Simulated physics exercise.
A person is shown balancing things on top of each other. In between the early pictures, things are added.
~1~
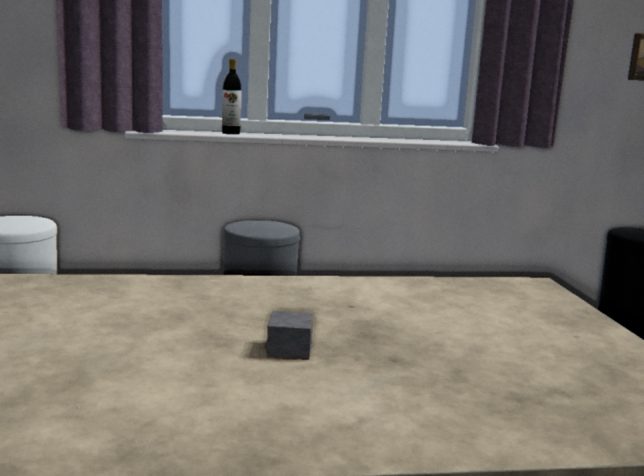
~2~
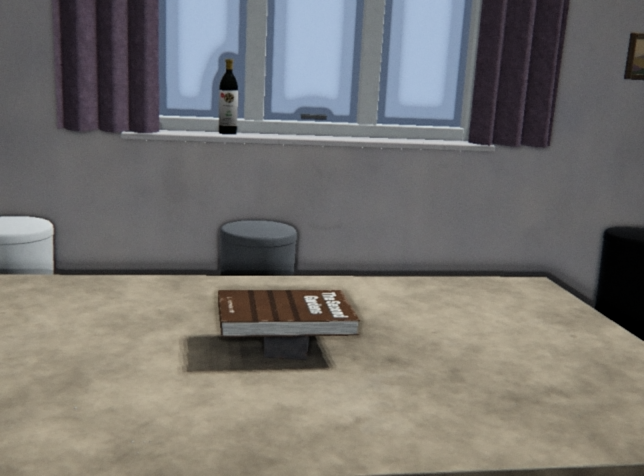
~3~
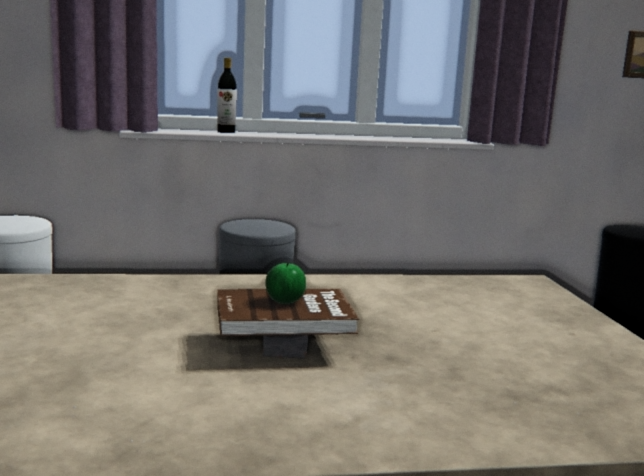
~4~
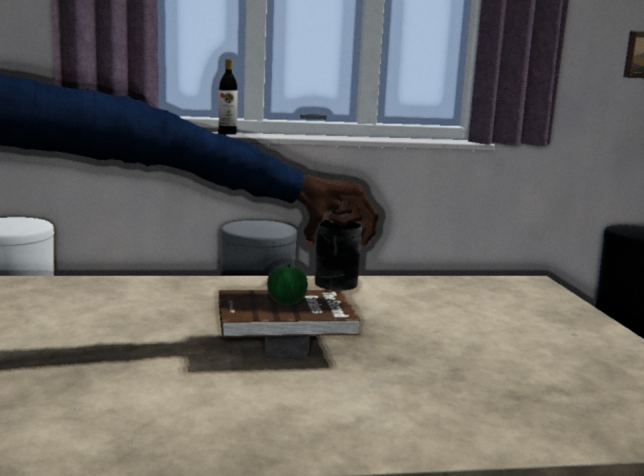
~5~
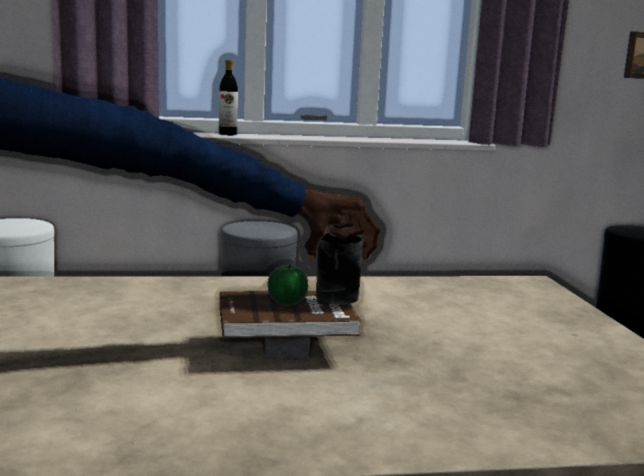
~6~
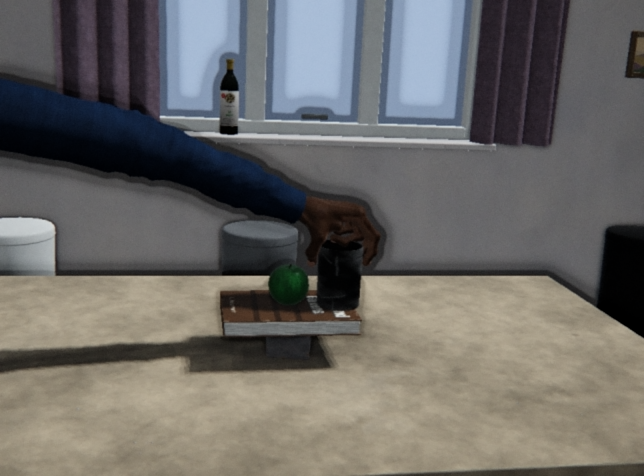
A hand lowers a black cup beside a green apple on a brown book.
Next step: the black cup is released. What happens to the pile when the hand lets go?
The pile stays balanced.
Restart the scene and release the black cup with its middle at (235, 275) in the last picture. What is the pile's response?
The pile then stays upright.
Then, 0.20 s past the last view, nothing moves.
Then, 0.60 s past the last view, black cup resting near (339, 275).
Finally, all 4 still in place. Final places as the last picture's camera would see them, black cup near (339, 275). The pile keeps its balance.
